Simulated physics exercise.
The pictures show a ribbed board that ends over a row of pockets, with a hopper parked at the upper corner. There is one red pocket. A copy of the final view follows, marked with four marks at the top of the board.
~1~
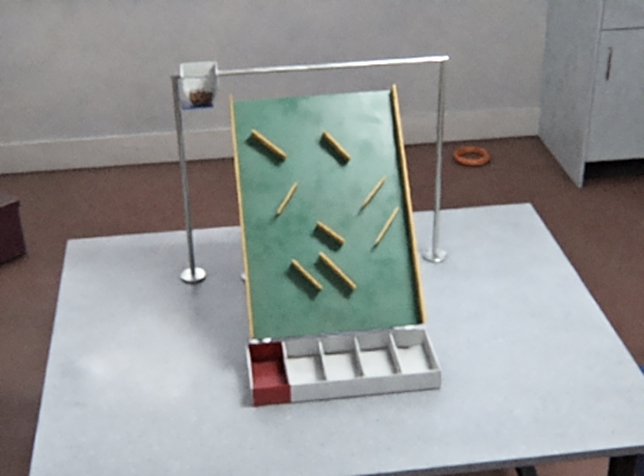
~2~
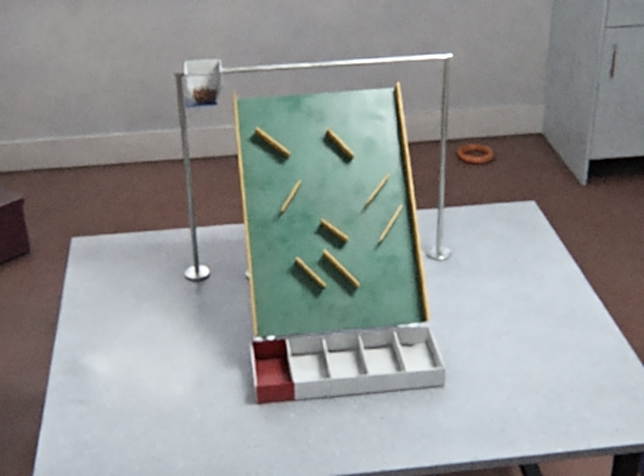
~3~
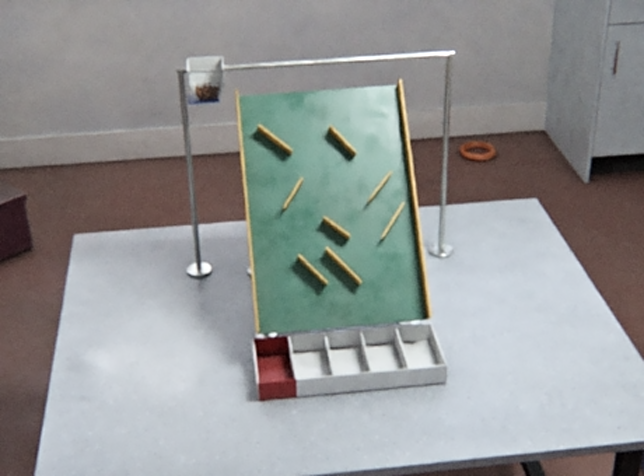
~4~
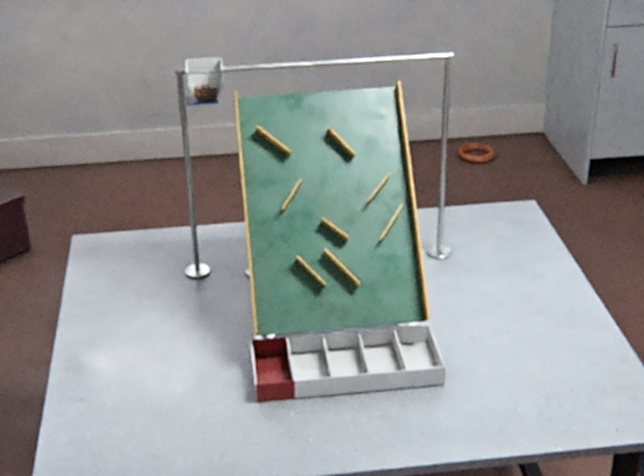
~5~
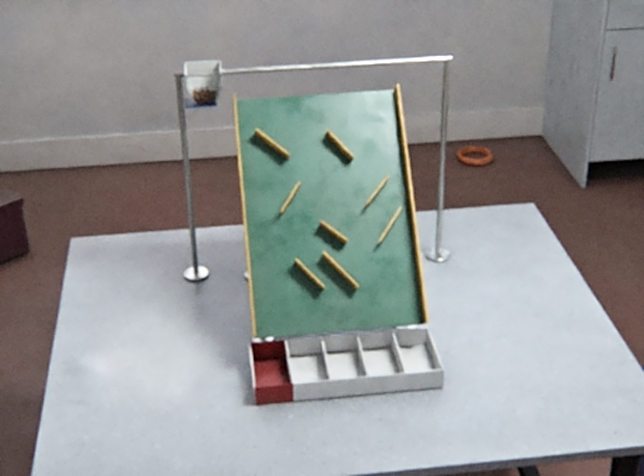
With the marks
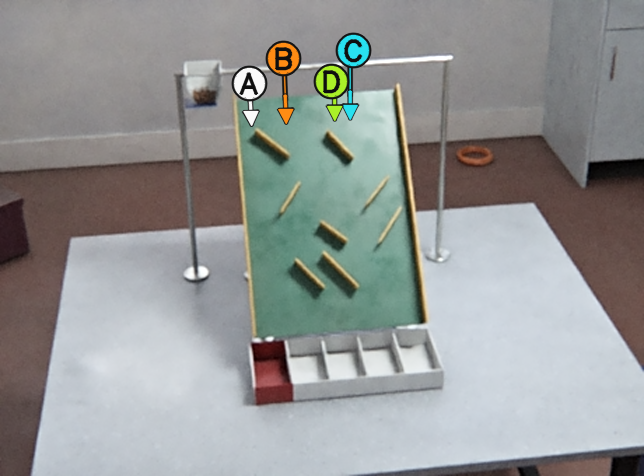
A green ribbed board stands above a row of pockets as the view shifts slightly.
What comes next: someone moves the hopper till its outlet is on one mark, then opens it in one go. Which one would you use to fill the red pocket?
It is A.
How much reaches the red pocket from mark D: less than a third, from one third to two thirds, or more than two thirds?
Mark D gives less than a third.
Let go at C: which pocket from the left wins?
The fourth.
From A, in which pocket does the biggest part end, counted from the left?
It is the first one.
On the marked copy, mark A meets the board at (251, 120); mark B meets the board at (286, 118); mark C meets the board at (350, 114); mark D meets the board at (334, 115).
With A, close to half in the red pocket, close to a third in other pockets, a small share outside the box.
With B, a small share in the red pocket, the bulk in other pockets, only a few outside the box.
With C, none at all in the red pocket, the whole lot in other pockets.
With D, only a few in the red pocket, all but a few in other pockets.
